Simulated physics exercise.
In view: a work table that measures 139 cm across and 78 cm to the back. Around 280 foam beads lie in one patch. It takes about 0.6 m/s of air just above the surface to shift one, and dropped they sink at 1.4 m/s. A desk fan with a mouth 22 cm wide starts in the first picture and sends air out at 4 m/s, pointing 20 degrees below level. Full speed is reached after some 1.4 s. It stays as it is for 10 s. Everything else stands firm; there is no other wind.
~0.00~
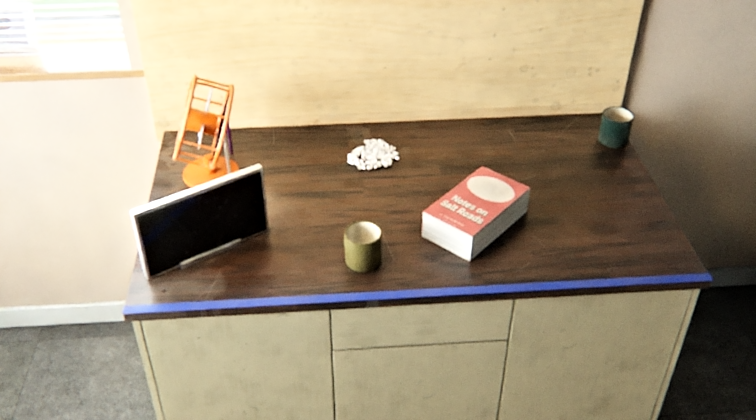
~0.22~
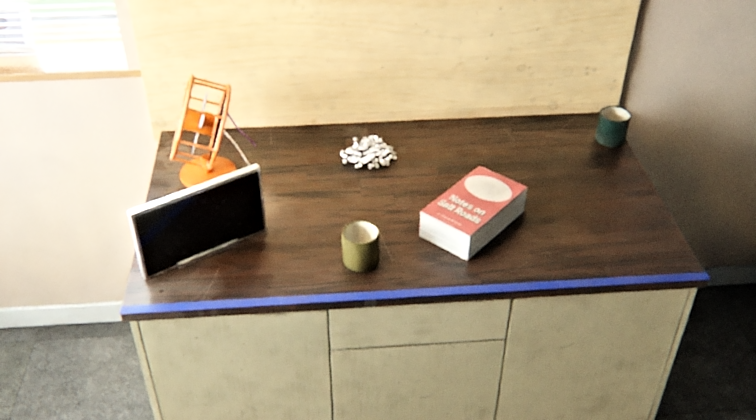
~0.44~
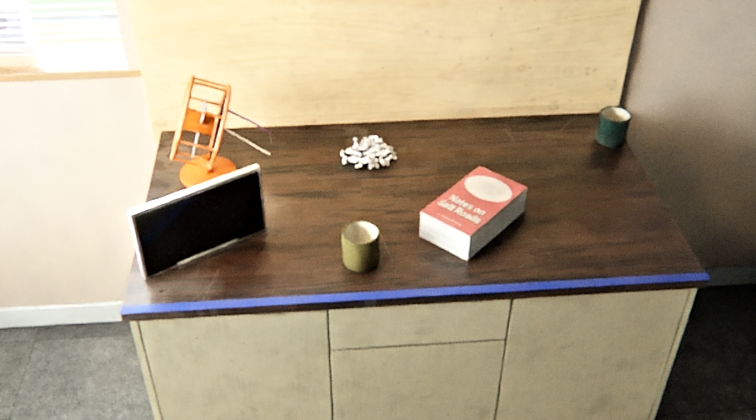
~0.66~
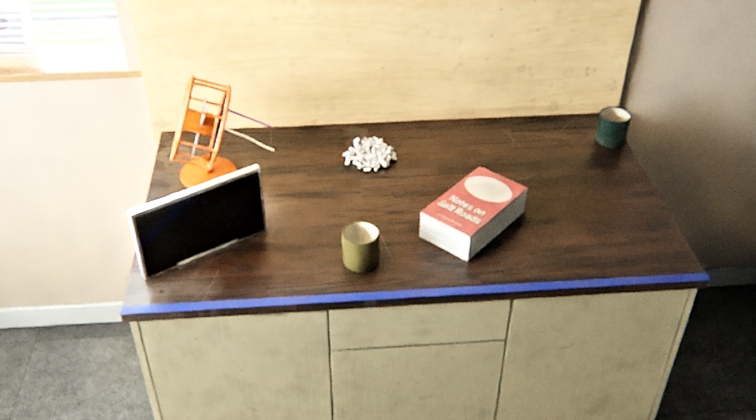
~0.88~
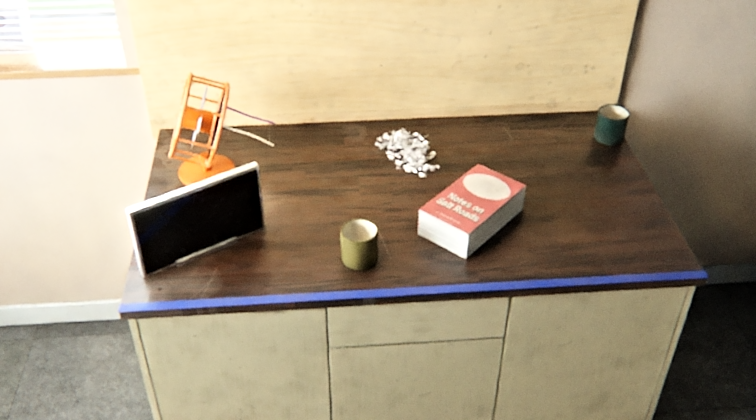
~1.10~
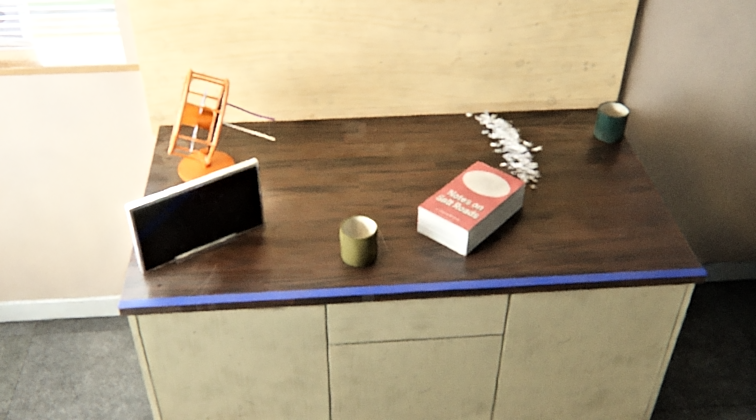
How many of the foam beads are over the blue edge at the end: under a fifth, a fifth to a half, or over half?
The share over the blue edge is under a fifth.
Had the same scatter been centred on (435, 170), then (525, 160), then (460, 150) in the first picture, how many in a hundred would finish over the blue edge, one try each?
In that order: 0 %, 0 %, 0 %.
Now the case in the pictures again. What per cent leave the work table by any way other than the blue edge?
Some 100 per cent.
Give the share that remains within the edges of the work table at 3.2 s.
About 5 %.
After 2.0 s, 0 % are over the blue edge; 94 % have settled or left.
After 3.2 s, 0 % are over the blue edge; 94 % have settled or left.
After 5.5 s, 0 % are over the blue edge; 100 % have settled or left.
After 10.0 s, at the end, 0 % are over the blue edge.
